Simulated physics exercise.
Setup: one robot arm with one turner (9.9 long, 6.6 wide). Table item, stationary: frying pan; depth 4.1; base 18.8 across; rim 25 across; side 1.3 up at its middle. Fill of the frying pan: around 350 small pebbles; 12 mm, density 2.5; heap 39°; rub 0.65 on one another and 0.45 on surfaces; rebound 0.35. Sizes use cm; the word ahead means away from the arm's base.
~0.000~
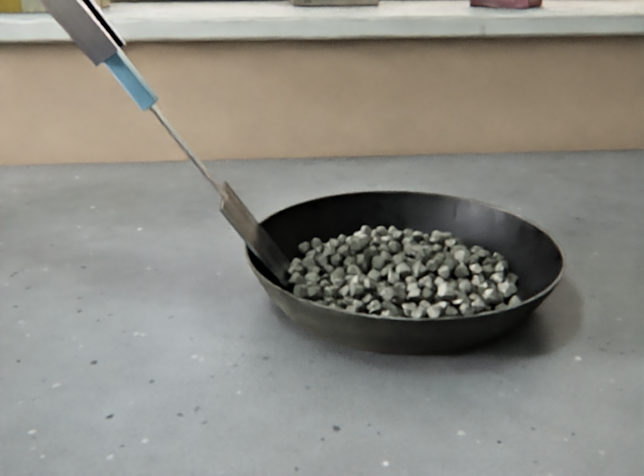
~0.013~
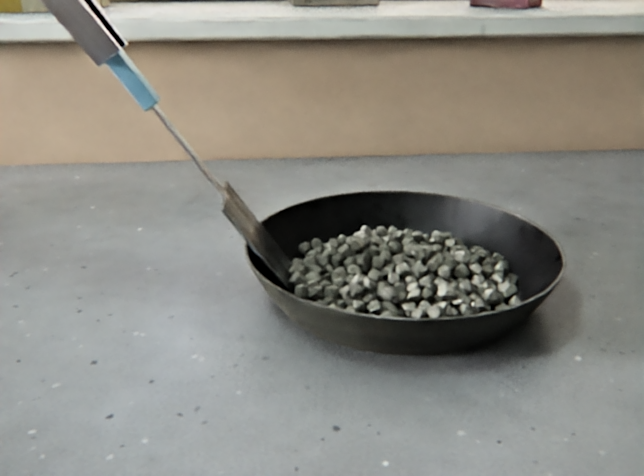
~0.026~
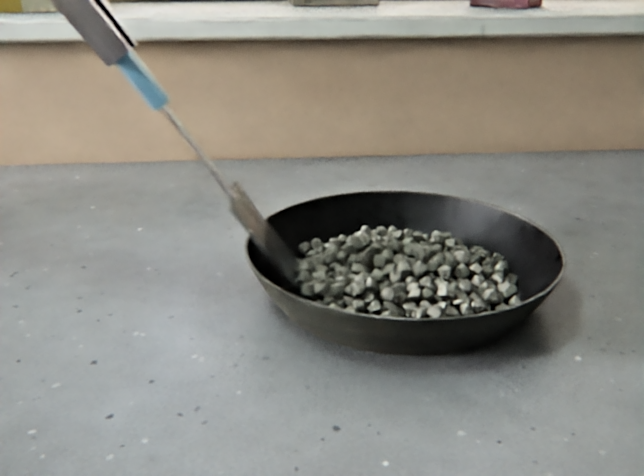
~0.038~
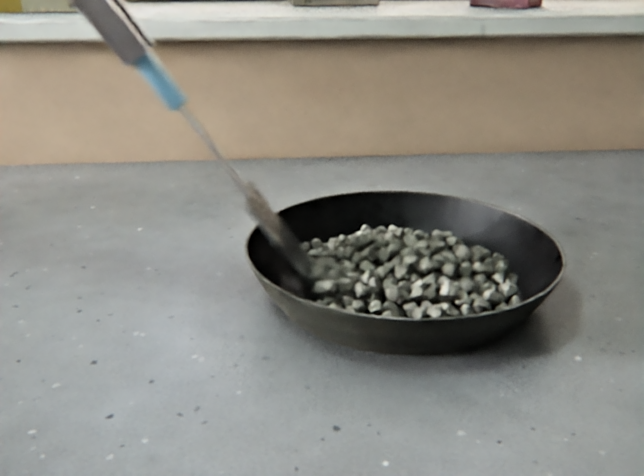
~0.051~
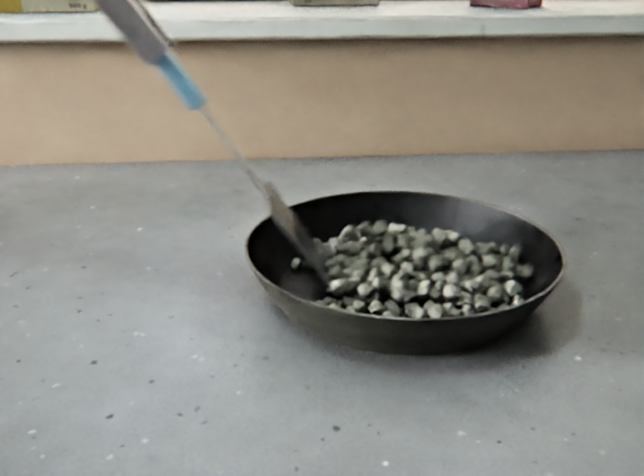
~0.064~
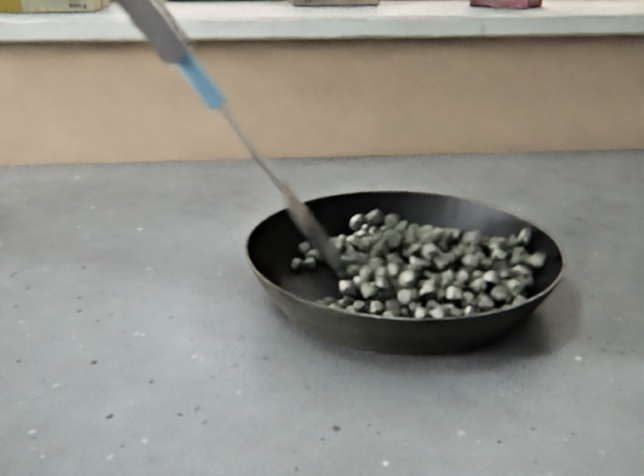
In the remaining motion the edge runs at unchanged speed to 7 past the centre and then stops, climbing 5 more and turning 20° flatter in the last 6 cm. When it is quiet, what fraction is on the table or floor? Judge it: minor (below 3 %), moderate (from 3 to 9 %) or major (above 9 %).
My judgement: Major.
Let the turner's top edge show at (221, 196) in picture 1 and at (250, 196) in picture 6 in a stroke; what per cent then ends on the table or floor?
I'd put it at roughly 0 per cent.
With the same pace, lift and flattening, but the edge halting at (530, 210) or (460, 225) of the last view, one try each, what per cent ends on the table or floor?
Try 1: Approx. 25 %; try 2: Approx. 5 %.
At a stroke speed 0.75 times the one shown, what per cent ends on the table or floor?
Something close to 10 per cent ends up on the table or floor.
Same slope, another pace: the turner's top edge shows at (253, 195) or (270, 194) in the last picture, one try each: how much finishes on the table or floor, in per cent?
Estimates: About 0 %, about 5 %.
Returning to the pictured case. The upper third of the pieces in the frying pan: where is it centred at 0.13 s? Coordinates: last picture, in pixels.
Centre: Approx. (476, 245) in the last view.
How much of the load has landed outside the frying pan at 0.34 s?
Roughly 10 percent of it.
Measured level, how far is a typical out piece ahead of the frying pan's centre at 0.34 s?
About 22 cm.
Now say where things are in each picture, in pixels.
The first picture shows turner top edge at (223, 195), sloping 56°; upper third of the load around (392, 267), from x 295 to 515, top at y 230; 350 in the frying pan.
The second picture shows turner top edge at (224, 195), sloping 56°; upper third of the load around (392, 267), from x 295 to 515, top at y 230.
The third picture shows turner top edge at (233, 195), sloping 56°; upper third of the load around (393, 266), from x 295 to 515, top at y 230.
The fourth picture shows turner top edge at (249, 195), sloping 56°; upper third of the load around (397, 264), from x 295 to 515, top at y 230.
The fifth picture shows turner top edge at (268, 194), sloping 56°; upper third of the load around (406, 259), from x 295 to 525, top at y 230.
The sixth picture shows turner top edge at (286, 194), sloping 56°; upper third of the load around (420, 254), from x 295 to 540, top at y 220; 350 in the frying pan.
By 0.09 s, sloping 56°, highest piece 6 above the table; 350 in the frying pan.
By 0.13 s, sloping 49°, highest piece 8 above the table; 348 in the frying pan, 2 on the blade or in flight.
By 0.34 s, sloping 36°, highest piece 8 above the table; 306 in the frying pan, 40 on the table or floor, 4 on the blade or in flight.
By 1.39 s, sloping 36°, highest piece 5 above the table; 306 in the frying pan, 44 on the table or floor.
Final count, 306 in the frying pan, 44 on the table or floor. That is 13 % on the table or floor.
